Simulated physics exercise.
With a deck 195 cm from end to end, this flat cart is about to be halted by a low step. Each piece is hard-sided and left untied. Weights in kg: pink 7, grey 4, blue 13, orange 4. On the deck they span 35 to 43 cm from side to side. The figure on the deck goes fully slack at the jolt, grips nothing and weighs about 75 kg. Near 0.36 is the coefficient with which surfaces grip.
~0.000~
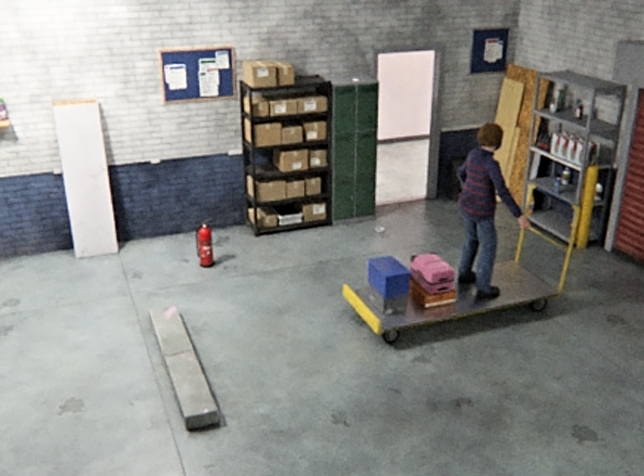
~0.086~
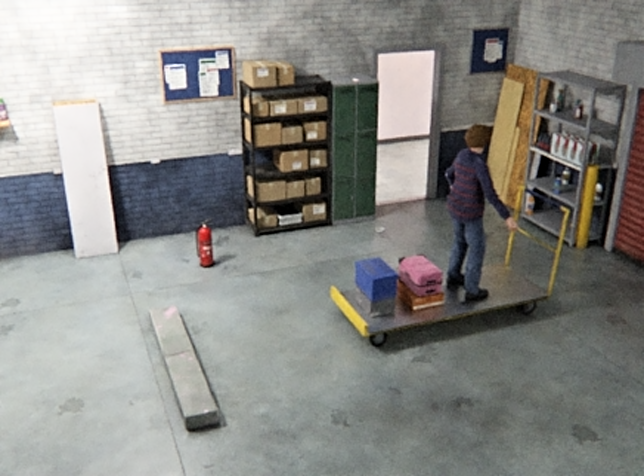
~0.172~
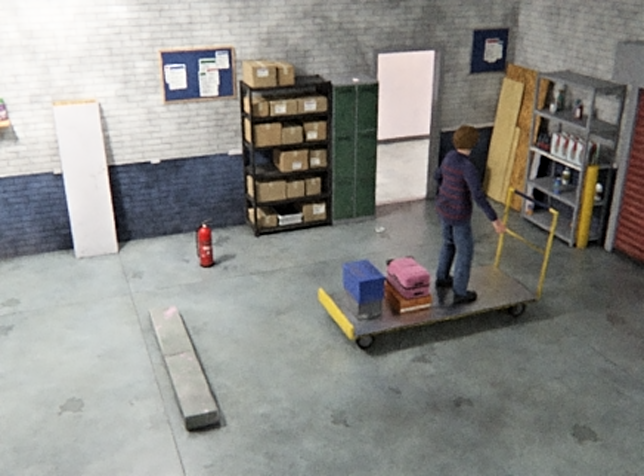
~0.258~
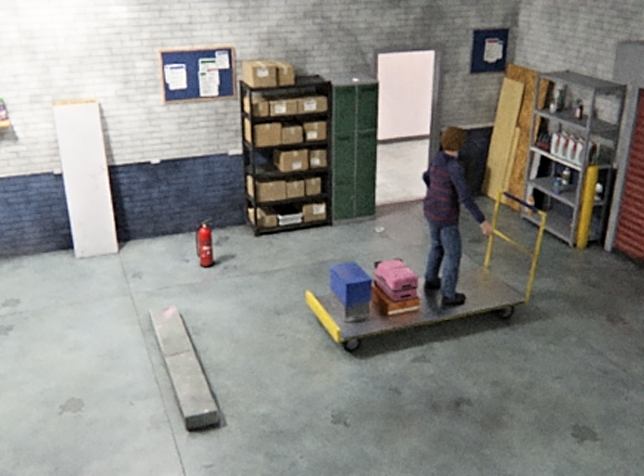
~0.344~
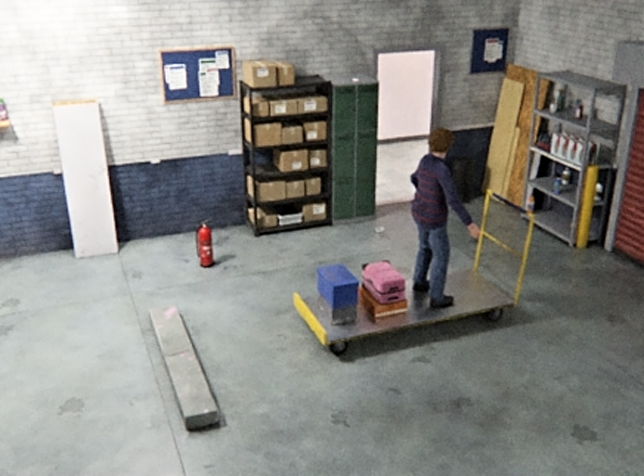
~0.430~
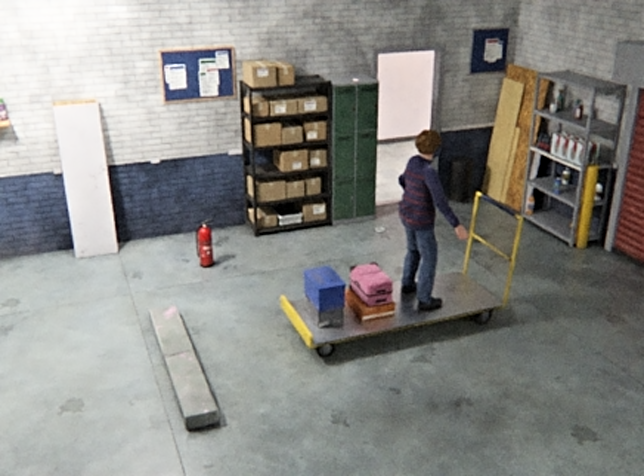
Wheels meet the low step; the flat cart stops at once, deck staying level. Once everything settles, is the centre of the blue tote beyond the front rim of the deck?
Yes, it ends up over the edge.
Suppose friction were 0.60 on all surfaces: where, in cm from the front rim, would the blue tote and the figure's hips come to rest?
Final: Blue 50 cm past rim; hips 60 cm behind rim.
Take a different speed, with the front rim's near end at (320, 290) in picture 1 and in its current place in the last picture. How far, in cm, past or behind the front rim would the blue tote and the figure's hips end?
So the blue one stops 20 cm short of the front rim, while the hips end up 100 cm behind it.
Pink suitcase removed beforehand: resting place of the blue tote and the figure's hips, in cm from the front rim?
I'd expect blue to come to rest 60 cm out past the front rim, with the hips 30 cm back from it.
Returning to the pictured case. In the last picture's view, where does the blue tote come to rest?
Around (125, 365).
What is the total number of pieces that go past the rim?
Count of them: 1.
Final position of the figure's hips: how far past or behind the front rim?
Some 60 cm behind it.
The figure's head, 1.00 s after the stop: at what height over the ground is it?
50 cm.
Impact comes at 1.11 s.
After 1.36 s the blue tote is 1 cm behind the rim, tilted 5°, near (182, 315) in the last picture's view.
After 1.66 s the blue tote is 23 cm past the rim, tilted 105°, near (156, 345) in the last picture's view.
After 2.11 s the blue tote is 50 cm past the rim, tilted 180°, near (125, 365) in the last picture's view.
When all is still (2.8 s), past the rim, blue tote; behind it, pink suitcase, grey carton, orange parcel and the figure's hips.
